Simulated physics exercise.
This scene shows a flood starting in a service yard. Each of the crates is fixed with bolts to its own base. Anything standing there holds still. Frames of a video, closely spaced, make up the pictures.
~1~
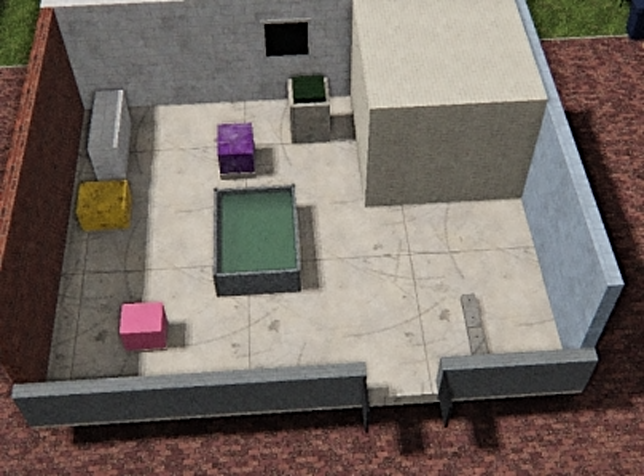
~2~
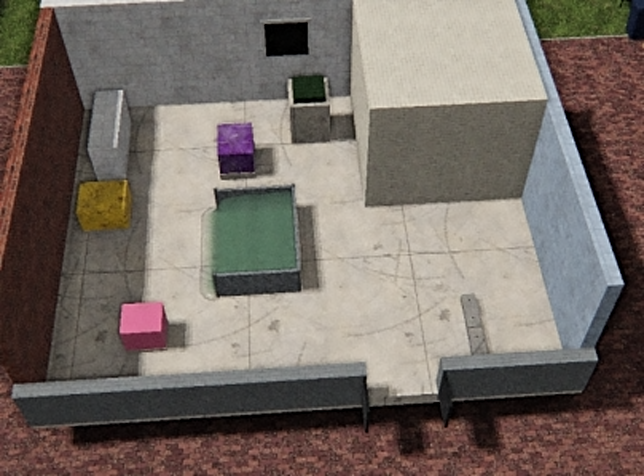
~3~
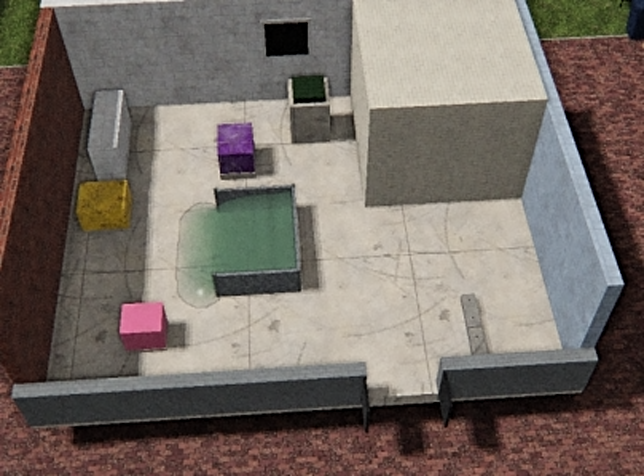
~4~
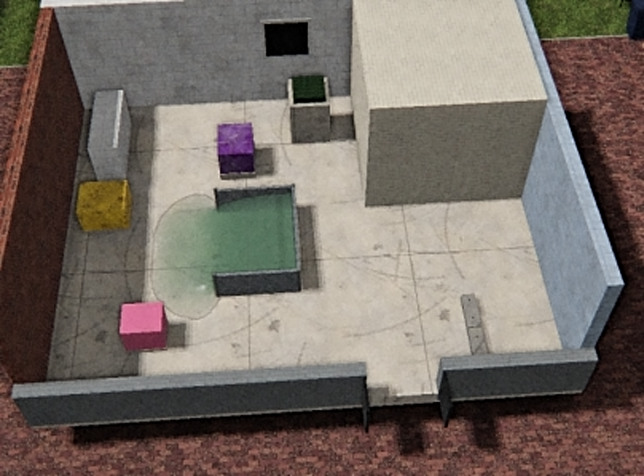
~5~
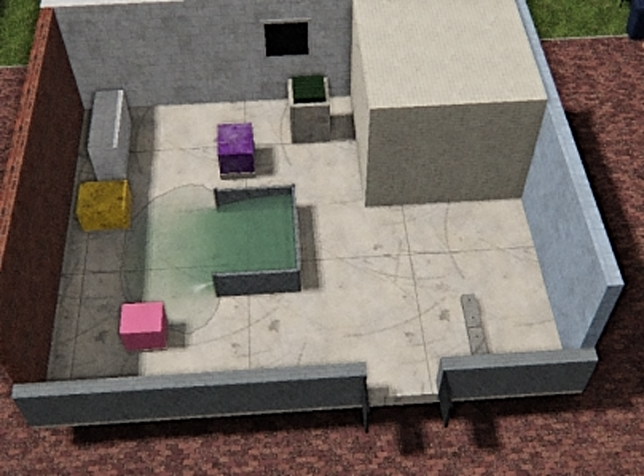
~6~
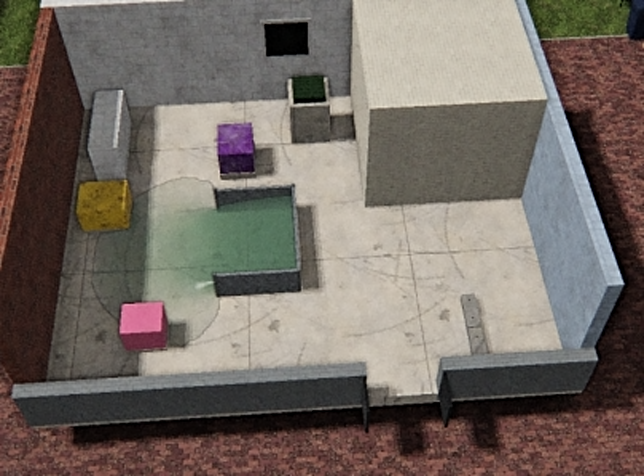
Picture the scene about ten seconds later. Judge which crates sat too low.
The yellow crate was too low. The pink crate was too low. The purple crate was not too low.
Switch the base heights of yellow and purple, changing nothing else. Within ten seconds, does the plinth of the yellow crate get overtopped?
Note: Yellow crate is flooded.
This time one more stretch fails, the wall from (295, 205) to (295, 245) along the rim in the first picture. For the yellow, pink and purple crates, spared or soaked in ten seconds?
Here goes: Yellow crate - left alone; pink crate - left alone; purple crate - left alone.
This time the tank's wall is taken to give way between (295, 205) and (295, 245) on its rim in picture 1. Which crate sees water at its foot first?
First in line is the purple crate.
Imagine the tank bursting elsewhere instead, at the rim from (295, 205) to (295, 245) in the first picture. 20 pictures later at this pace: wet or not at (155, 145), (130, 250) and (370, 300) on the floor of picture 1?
Going through them in turn: Still unsoaked, then still unsoaked, then reached by the flood.
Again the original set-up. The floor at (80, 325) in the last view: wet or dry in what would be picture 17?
Result for the point: Waterlogged.
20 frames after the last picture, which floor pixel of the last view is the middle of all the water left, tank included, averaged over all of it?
I would point to (136, 263).
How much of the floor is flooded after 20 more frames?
It comes to 35 per cent.
A moment on, water covers 20 % of the floor; the yellow crate water round its plinth, the pink crate water round its plinth, the purple crate not reached.
Next, water covers 25 % of the floor; the yellow crate water round its plinth, the pink crate water round its plinth, the purple crate not reached.
Then, water covers 35 % of the floor; the yellow crate water round its plinth, the pink crate water round its plinth, the purple crate not reached.
Later, water covers 65 % of the floor; the yellow crate water round its plinth, the pink crate water round its plinth, the purple crate water round its plinth.
In the end, water covers 80 % of the floor; the yellow crate was topped, the pink crate was topped, the purple crate stayed above the water.
